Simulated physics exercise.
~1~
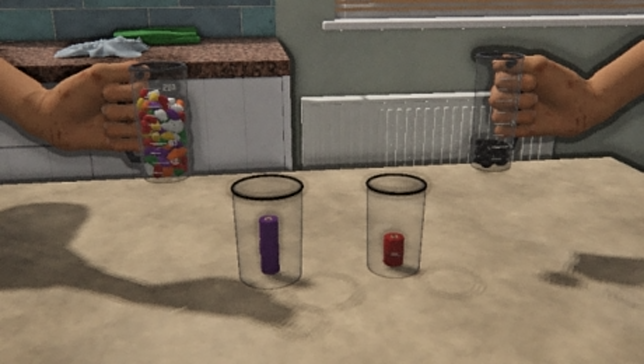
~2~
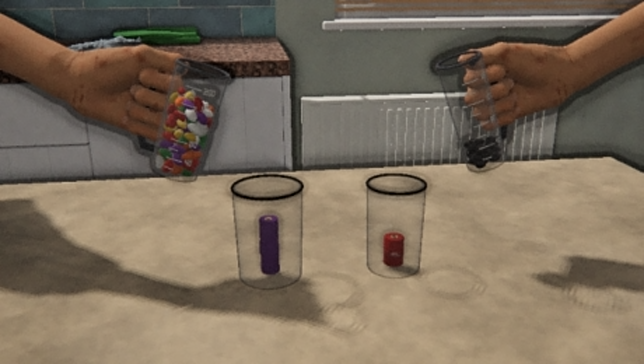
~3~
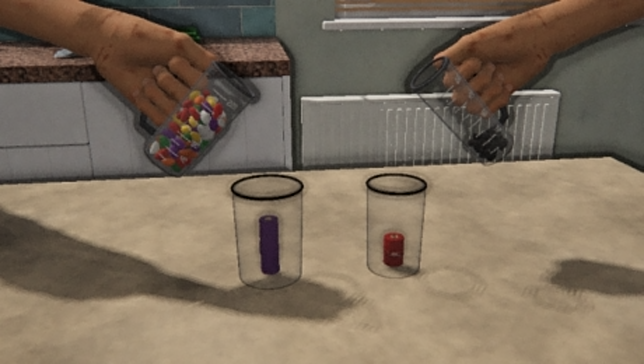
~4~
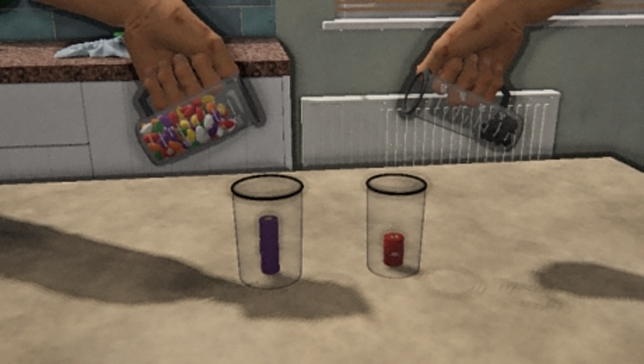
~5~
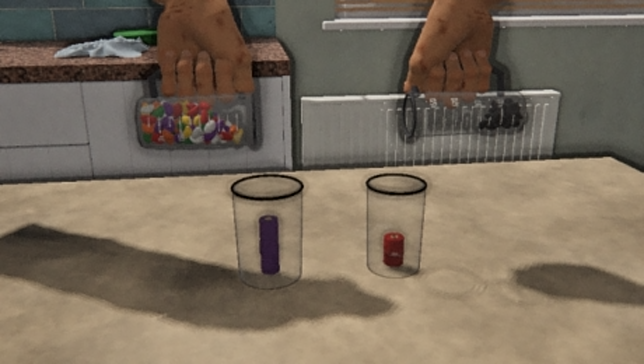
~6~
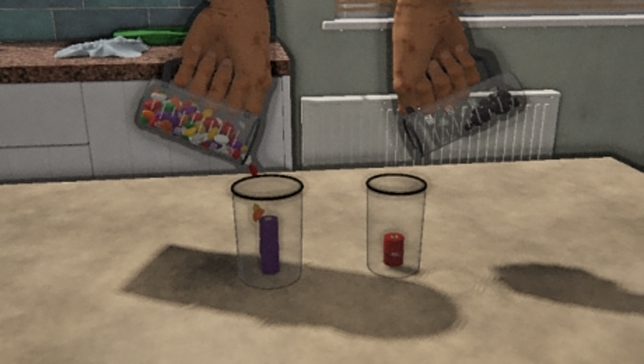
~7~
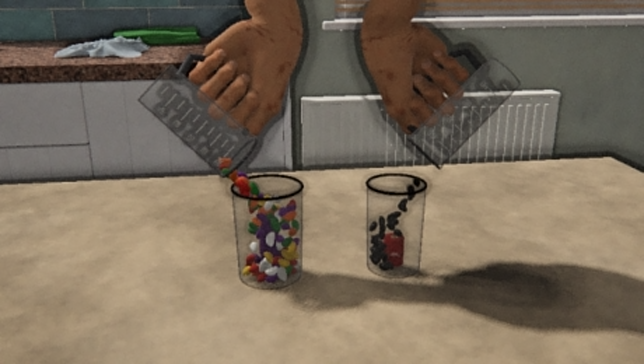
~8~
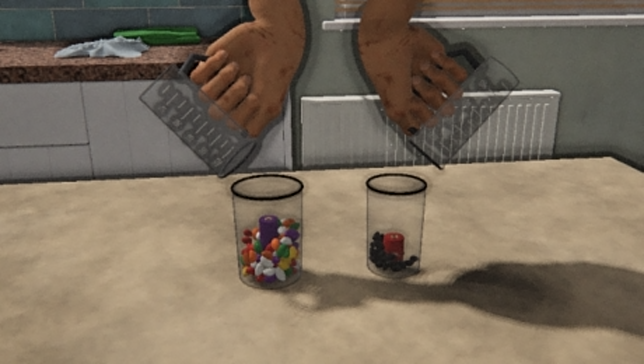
In this clip, two hands tip cups over two clear glasses, pouring multicoloured pieces around a purple cylinder on the left and black pieces around a shorter red one on the right. The cups end emptied, with both objects still showing above the settled pieces.
